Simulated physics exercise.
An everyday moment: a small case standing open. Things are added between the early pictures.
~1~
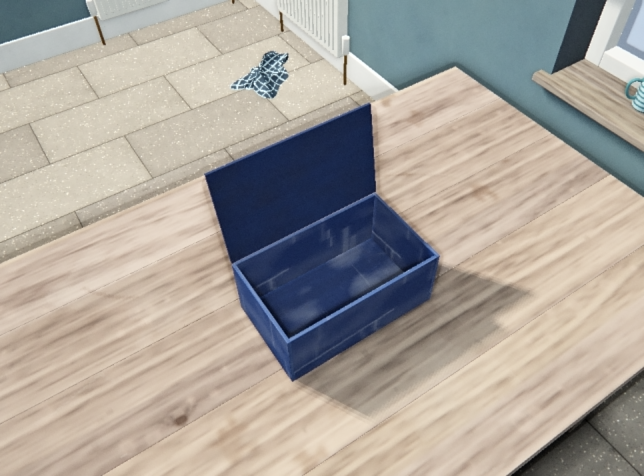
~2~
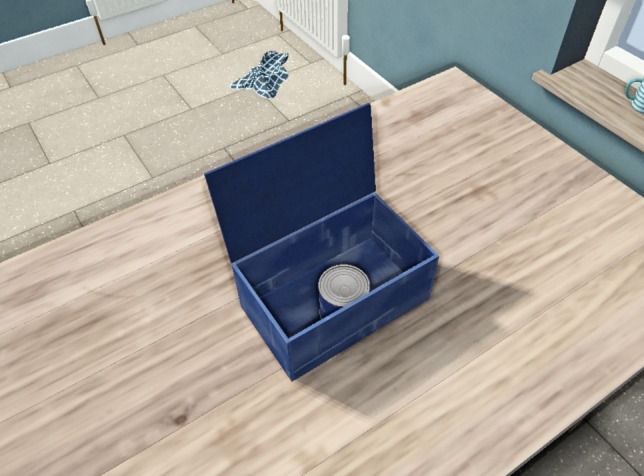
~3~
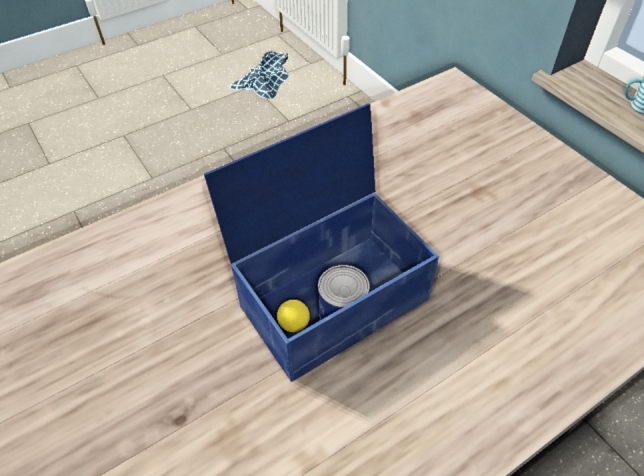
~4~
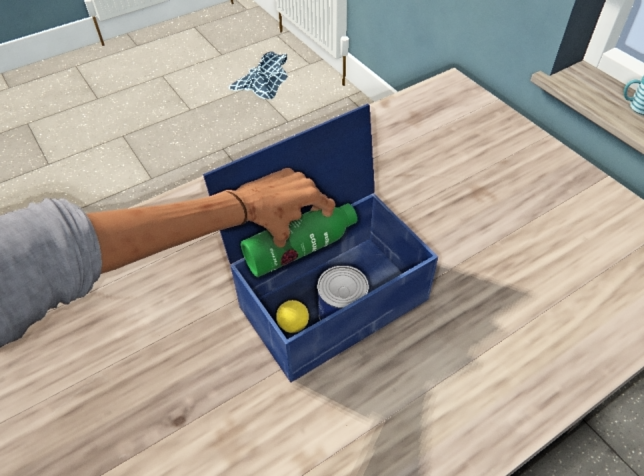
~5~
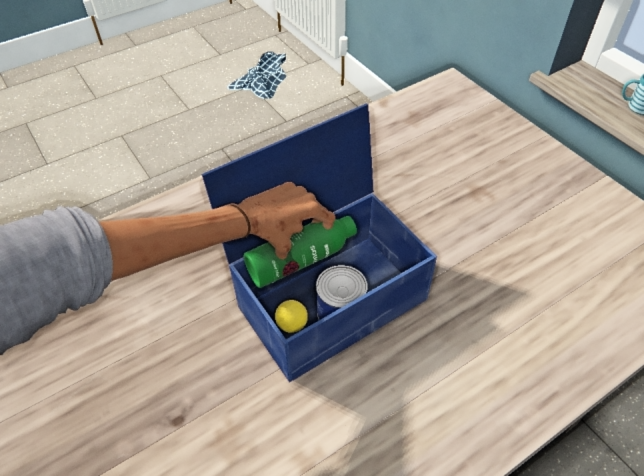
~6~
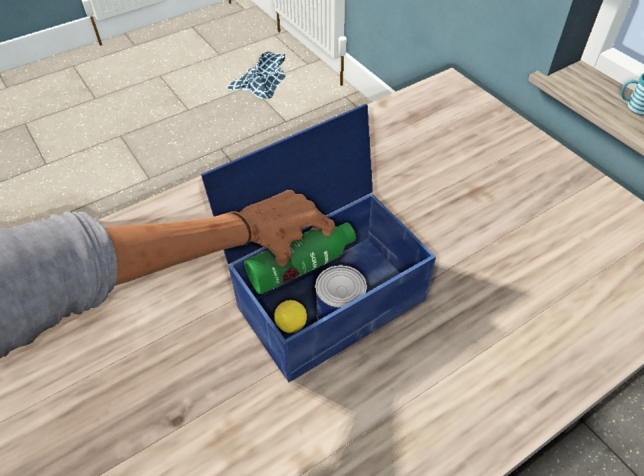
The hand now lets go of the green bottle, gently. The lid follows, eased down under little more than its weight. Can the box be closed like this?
Outcome: The lid closes.
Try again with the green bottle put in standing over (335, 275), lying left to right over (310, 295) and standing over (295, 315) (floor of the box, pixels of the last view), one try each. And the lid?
In the first case it stays ajar; in the second case it shuts flat; in the third case it sits on the rim.
Then, 0.50 s after the last picture, green bottle rolled about its own width near (301, 285); yellow lemon rolled about its own width.
Then, 1.50 s after the last picture, lid 66° above the rim; green bottle rolled about its own width near (301, 284); yellow lemon rolled about its own width.
Then, 2.10 s after the last picture, lid 24° above the rim; green bottle rolled about its own width near (301, 284); yellow lemon rolled about its own width.
At rest, lid shut; moved from the start, yellow lemon and green bottle; blue tin in place. Seen from the same camera at the end, green bottle near (301, 284).
